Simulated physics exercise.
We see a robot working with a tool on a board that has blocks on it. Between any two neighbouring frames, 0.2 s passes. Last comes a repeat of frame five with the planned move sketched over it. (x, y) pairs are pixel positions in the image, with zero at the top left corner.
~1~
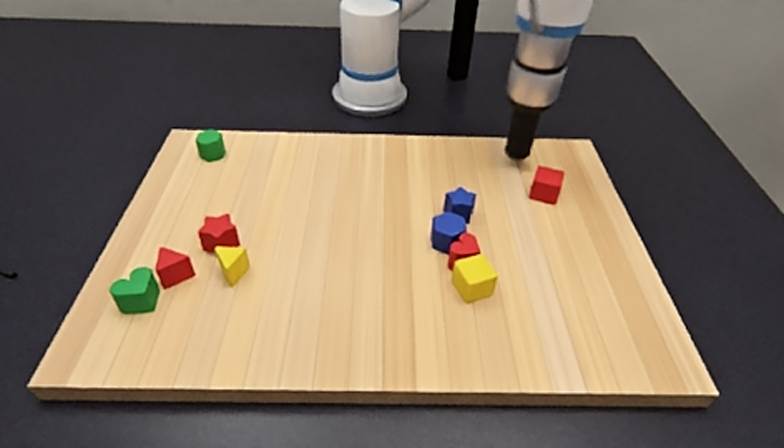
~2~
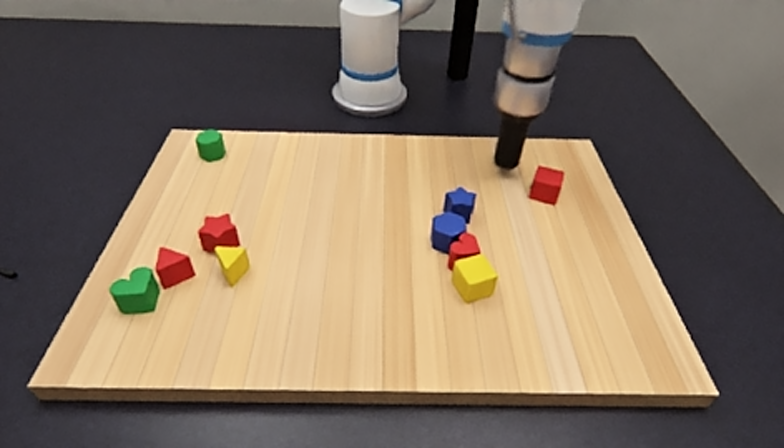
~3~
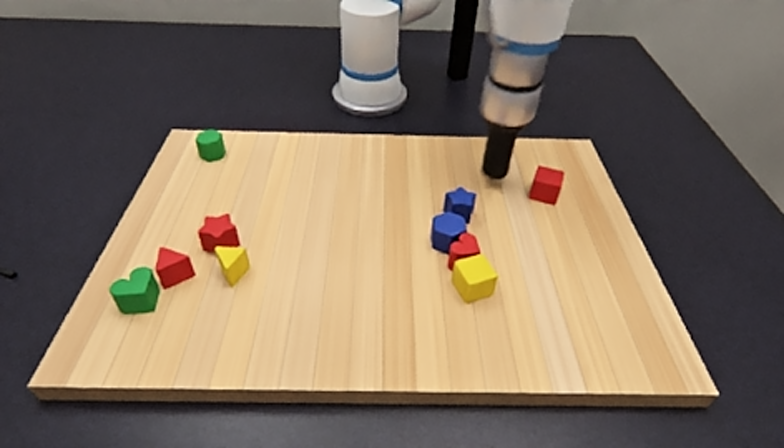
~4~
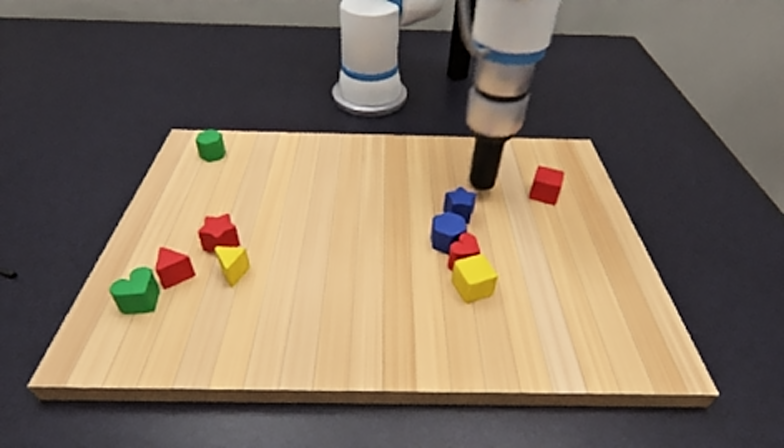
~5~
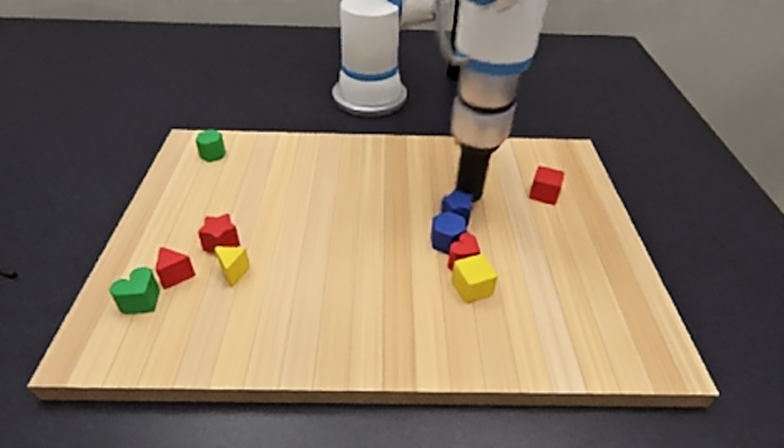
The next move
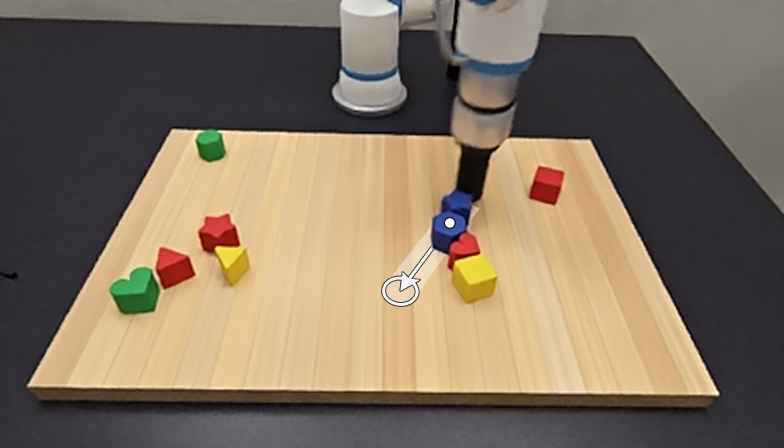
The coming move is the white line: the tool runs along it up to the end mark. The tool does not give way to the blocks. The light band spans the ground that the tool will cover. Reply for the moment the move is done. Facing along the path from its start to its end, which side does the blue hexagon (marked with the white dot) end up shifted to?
My answer: Left.
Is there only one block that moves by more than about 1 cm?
My answer is no.
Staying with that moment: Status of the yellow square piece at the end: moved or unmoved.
That block stays.
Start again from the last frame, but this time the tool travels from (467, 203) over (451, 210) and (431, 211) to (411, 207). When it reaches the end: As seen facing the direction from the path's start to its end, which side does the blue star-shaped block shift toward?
Leftward.
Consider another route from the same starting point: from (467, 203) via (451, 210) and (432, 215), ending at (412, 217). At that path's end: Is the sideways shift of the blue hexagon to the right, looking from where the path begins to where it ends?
Answer: No.
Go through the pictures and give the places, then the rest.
Tool's lower end (517, 153); blue hexagon (450, 223); blue star-shaped block (462, 196); red heart-shaped block (466, 244); yellow square piece (476, 268), in the first frame.
Tool (506, 163); blocks still, in the second frame.
Tool (494, 172); blocks still, in the third frame.
Tool (482, 183); blocks still, in the fourth frame.
Tool (468, 194); blue hexagon (450, 223); blue star-shaped block (459, 199); red heart-shaped block (466, 244); yellow square piece (476, 268), in the fifth frame.
Drawn move, straight from (467, 203) to (400, 291); the dot is on the blue hexagon.
What follows on the original path. One third of the way, tool (448, 220); blue hexagon (432, 243), turned 75° anticlockwise; blue star-shaped block (427, 219), turned 30° clockwise; red heart-shaped block (466, 246), turned 20° anticlockwise.
Two thirds of the way, tool (425, 249); blue hexagon (420, 263); blue star-shaped block (399, 231), turned 80° clockwise; red heart-shaped block (466, 246), turned 20° anticlockwise.
At the end, tool (401, 282); blue hexagon (406, 301), turned 165° anticlockwise; blue star-shaped block (397, 233), turned 100° clockwise; red heart-shaped block (466, 246), turned 20° anticlockwise; yellow square piece still.
